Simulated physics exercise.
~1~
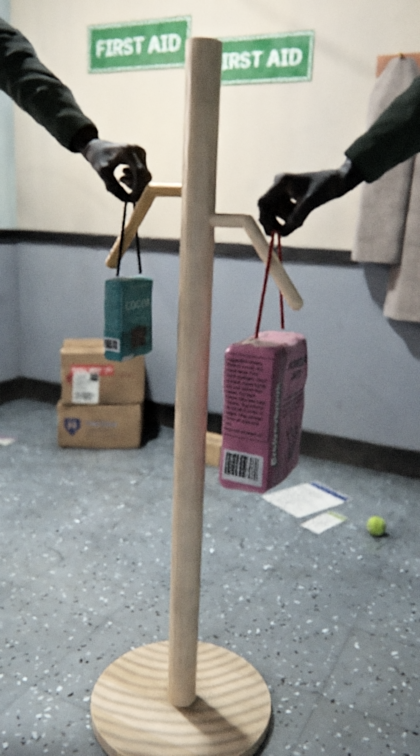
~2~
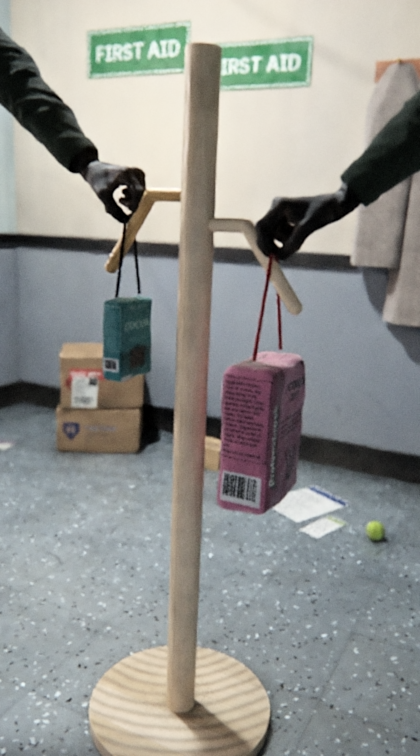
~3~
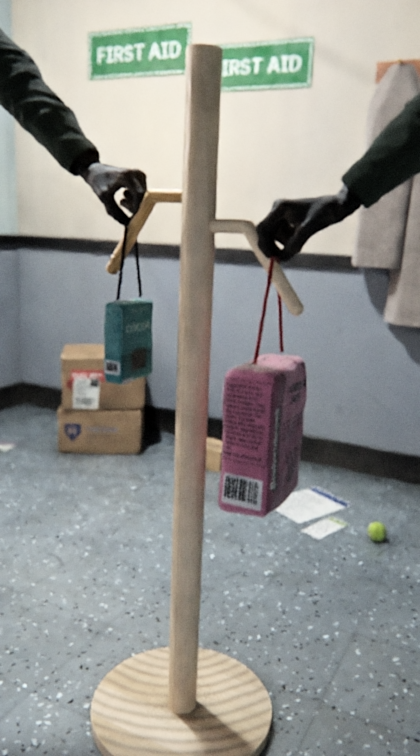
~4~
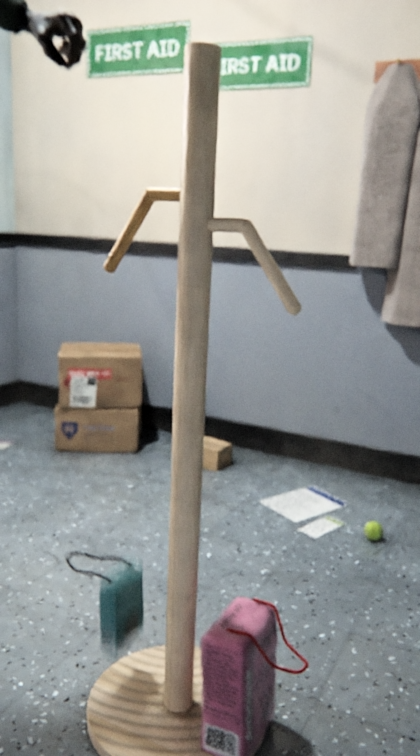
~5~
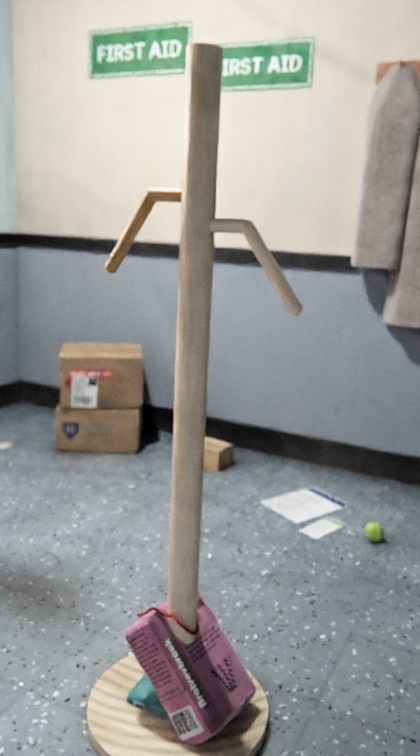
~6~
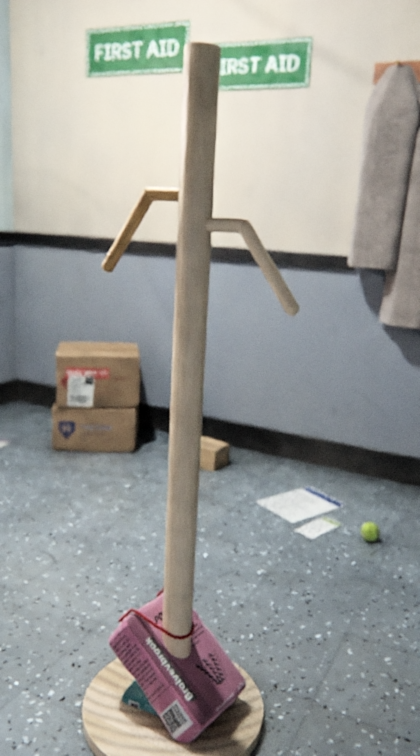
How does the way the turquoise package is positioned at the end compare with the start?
At the start it hangs upright by its loop from a hand. At the end it lies on its side at the foot of the stand, mostly hidden by the pink package.
